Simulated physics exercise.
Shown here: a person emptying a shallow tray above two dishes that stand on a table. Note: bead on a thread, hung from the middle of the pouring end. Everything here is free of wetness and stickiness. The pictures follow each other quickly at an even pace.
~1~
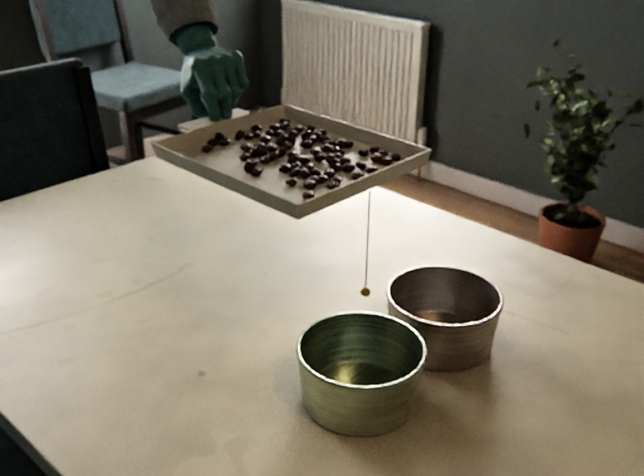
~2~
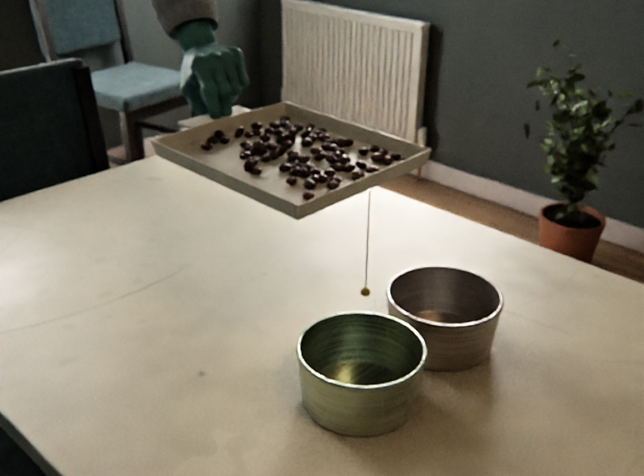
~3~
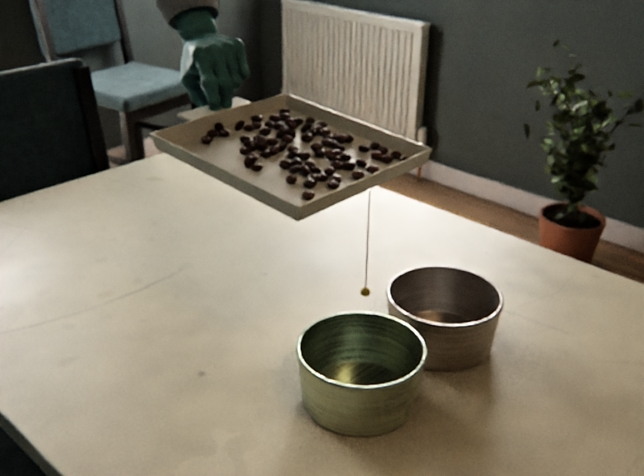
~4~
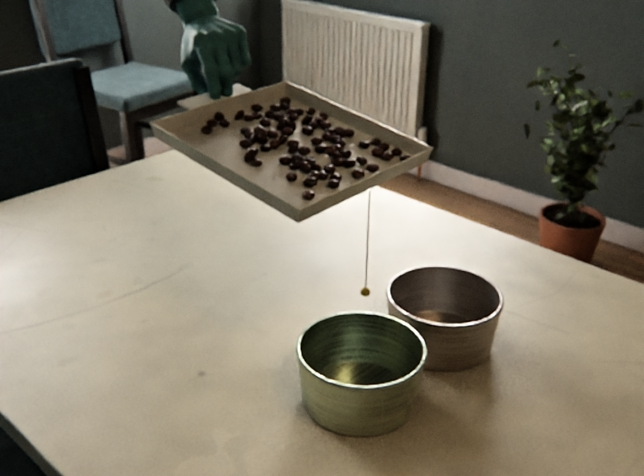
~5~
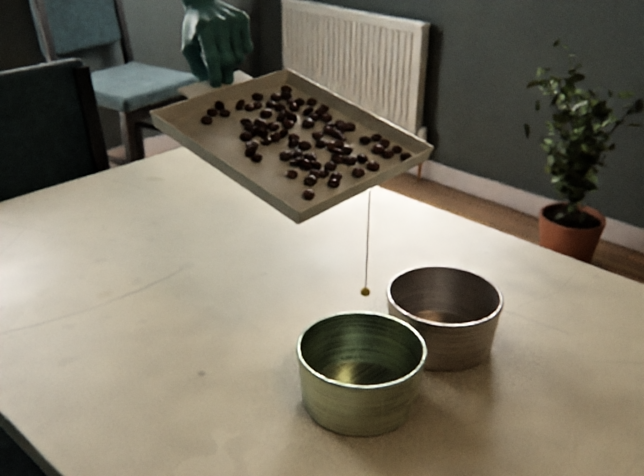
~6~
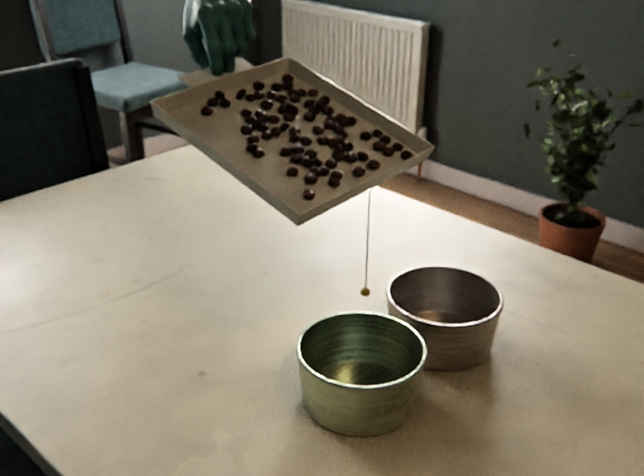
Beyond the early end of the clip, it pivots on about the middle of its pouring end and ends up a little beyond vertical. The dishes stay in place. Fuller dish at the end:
Left.
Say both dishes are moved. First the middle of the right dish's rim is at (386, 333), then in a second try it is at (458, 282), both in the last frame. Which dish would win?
Results - the dish on the right side first, the dish on the left side second.
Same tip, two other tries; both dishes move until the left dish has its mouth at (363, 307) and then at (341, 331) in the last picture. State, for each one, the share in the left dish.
Close to 30 in a hundred first, close to 60 in a hundred second.
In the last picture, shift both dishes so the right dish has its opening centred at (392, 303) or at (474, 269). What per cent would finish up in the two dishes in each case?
Some 80 percent, followed by some 50 percent.
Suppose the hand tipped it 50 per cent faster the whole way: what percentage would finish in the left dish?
Share: Around 80%.
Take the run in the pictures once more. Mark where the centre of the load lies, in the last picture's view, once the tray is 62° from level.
Load centre: Approx. (348, 164).
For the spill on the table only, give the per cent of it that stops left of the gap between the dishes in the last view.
50 in a hundred, roughly.
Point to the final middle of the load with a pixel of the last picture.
The centre comes to rest close to (363, 391).
Shortly afterwards, tray tipped steeply; all but a few on the tray; only a few in the air.
Next, tray tipped past a quarter turn; near a third on the tray; a little in the left dish; only a few in the right dish; only a few outside both; near half in the air.
Some moments later, tray tipped past a quarter turn; near two thirds in the left dish; near a quarter in the right dish; a little outside both.
In the end, tray tipped past a quarter turn; near two thirds in the left dish; near a quarter in the right dish; a little outside both.
